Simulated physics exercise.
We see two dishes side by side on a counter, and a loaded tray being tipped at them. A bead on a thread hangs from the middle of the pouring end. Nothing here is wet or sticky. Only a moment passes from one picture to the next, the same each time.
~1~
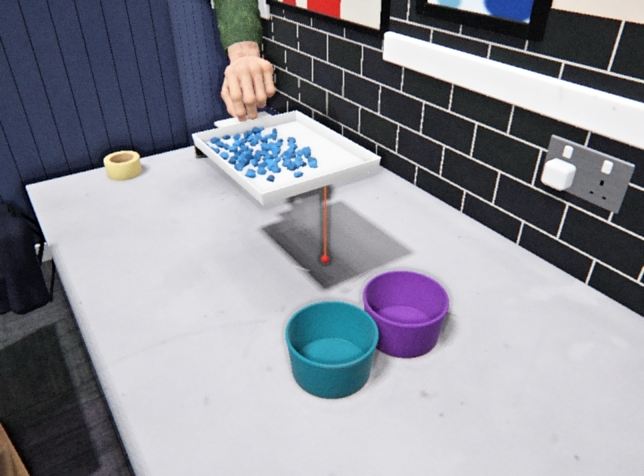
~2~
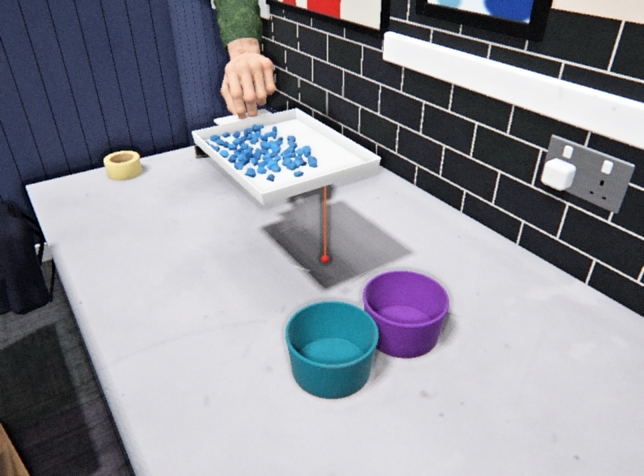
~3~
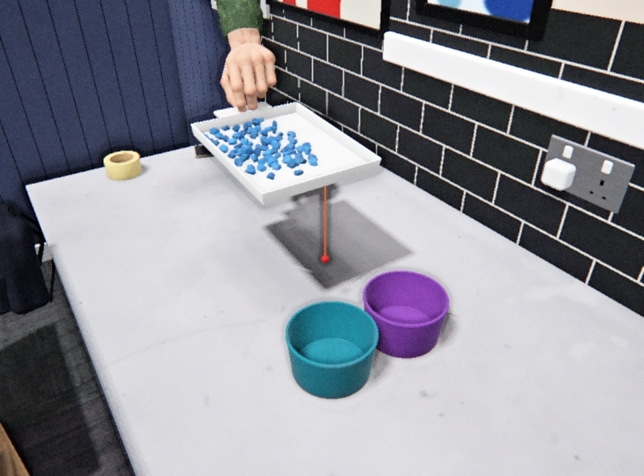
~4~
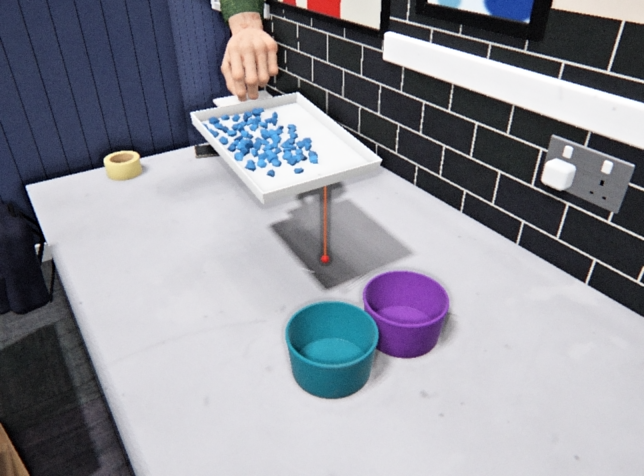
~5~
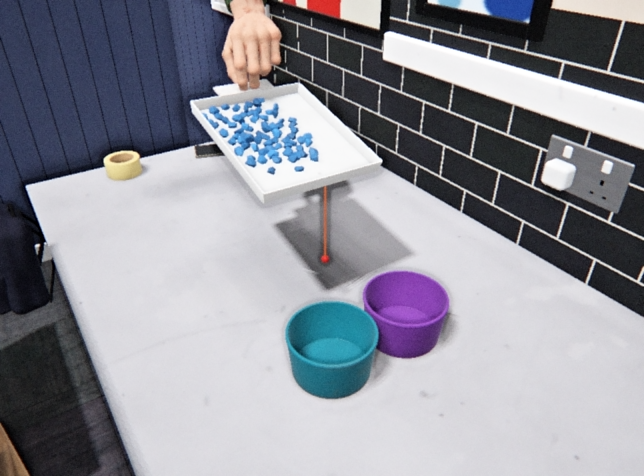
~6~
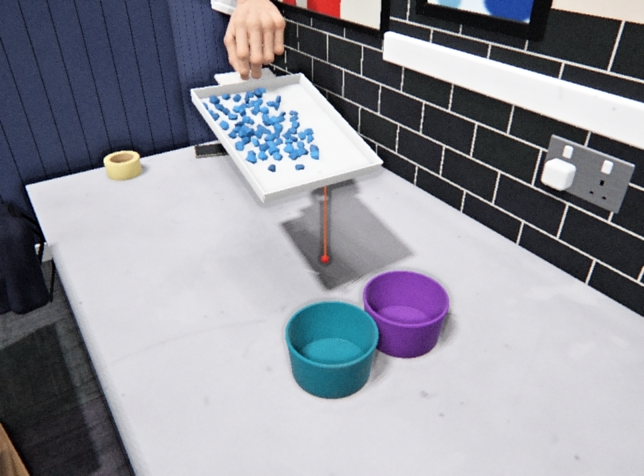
A hand gradually raises the far end of a white tray of blue stones.
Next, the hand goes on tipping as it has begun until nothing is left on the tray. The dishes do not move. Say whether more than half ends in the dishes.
Together they catch under half.
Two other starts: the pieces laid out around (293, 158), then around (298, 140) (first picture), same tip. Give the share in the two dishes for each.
First some 30, then 10 per cent.
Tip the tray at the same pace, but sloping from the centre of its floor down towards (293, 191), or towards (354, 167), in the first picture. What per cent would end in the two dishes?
In turn 10 and 0 in a hundred.
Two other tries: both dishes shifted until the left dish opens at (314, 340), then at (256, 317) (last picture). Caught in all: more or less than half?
The first try: Under half. The second: Over half.
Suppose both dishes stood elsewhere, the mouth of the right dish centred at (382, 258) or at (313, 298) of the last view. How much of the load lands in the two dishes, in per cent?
Near 80 % and 50 %.
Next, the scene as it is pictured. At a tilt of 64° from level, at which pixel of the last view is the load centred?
Near (322, 170).
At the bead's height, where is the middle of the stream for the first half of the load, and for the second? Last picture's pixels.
Around (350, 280) and then (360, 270).
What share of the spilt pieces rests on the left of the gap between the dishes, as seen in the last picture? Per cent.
About 70 per cent.
Soon after the last picture, tray tipped steeply; nearly all on the tray; a small part in the air.
A little later, tray tipped past a quarter turn; about two thirds on the tray; a small part in the left dish; a small part in the right dish; about a quarter outside both; a small part in the air.
Later still, tray tipped past a quarter turn; a small part in the left dish; a small part in the right dish; most outside both.
At rest, tray tipped past a quarter turn; a small part in the left dish; a small part in the right dish; most outside both.
